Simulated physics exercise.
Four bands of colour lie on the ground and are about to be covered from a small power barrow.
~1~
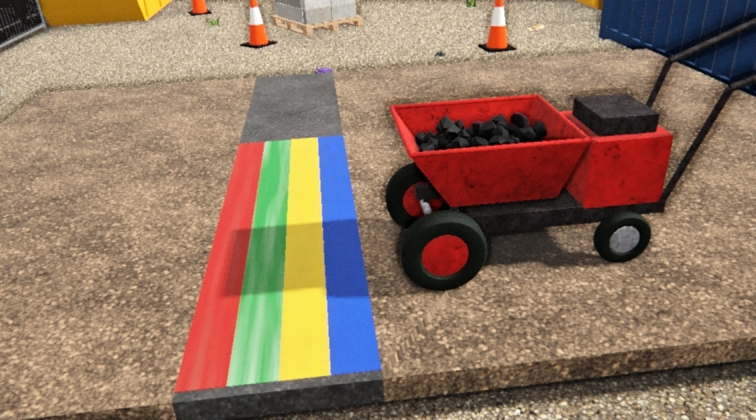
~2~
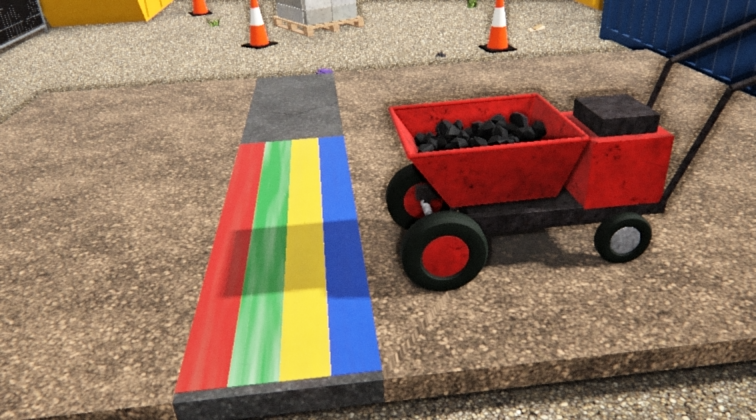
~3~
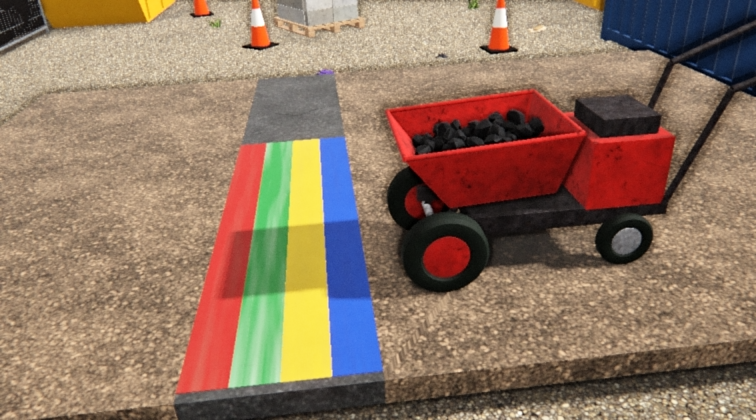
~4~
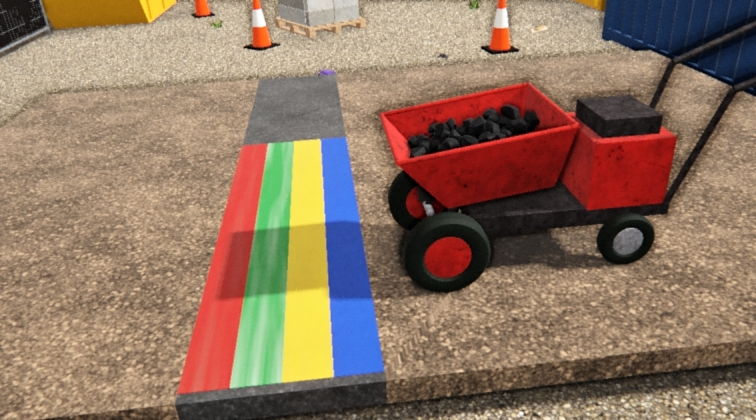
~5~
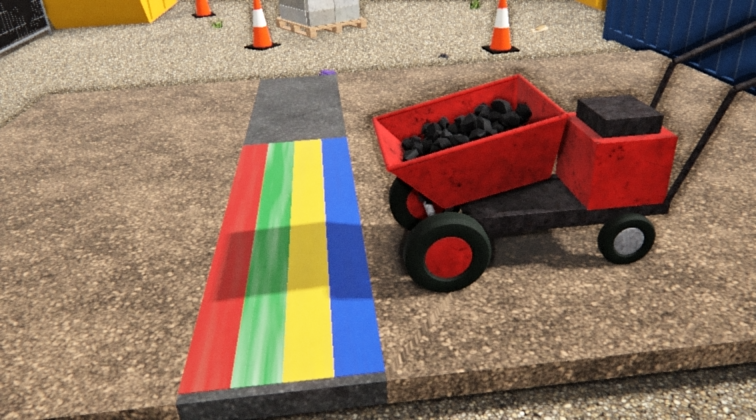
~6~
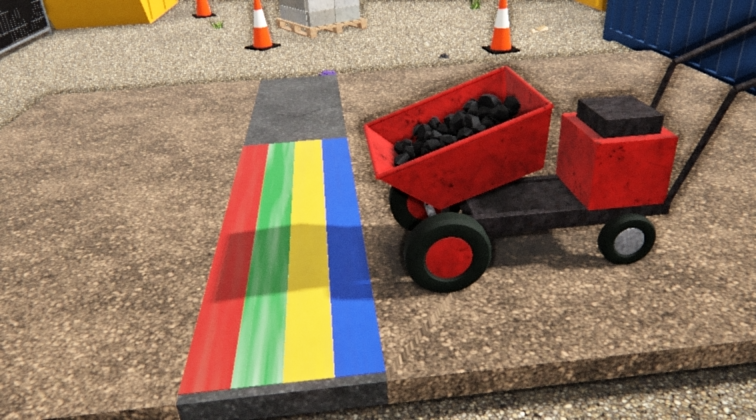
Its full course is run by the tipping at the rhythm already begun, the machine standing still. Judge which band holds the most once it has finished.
Most on it: Yellow.
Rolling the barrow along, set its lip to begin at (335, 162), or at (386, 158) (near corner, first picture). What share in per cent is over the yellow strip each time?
You'd get around 0 in a hundred, then 20 in a hundred.
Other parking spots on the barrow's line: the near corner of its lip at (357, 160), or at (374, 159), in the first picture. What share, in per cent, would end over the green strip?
Roughly 40 per cent, and 40 per cent.
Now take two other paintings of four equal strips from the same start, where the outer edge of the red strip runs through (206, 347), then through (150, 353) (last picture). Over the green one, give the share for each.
About 20 % and 20 %.
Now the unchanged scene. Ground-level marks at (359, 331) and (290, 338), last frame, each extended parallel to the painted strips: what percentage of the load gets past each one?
Respectively 80 and 40 %.
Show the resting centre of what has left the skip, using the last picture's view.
Around (290, 268), give or take.
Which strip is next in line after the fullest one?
That would be green.
Shortly afterwards, skip tipped steeply; the whole lot in the skip.
Next, skip tipped right over; the bulk in the skip; a little over the yellow strip; only a few over the green strip.
Some moments later, skip tipped right over; near a quarter in the skip; only a few over the blue strip; near a third over the yellow strip; near a quarter over the green strip; a little over the red strip; only a few off the paint.
In the end, skip tipped right over; near a quarter in the skip; a little over the blue strip; near a third over the yellow strip; near a quarter over the green strip; a little over the red strip; only a few off the paint.
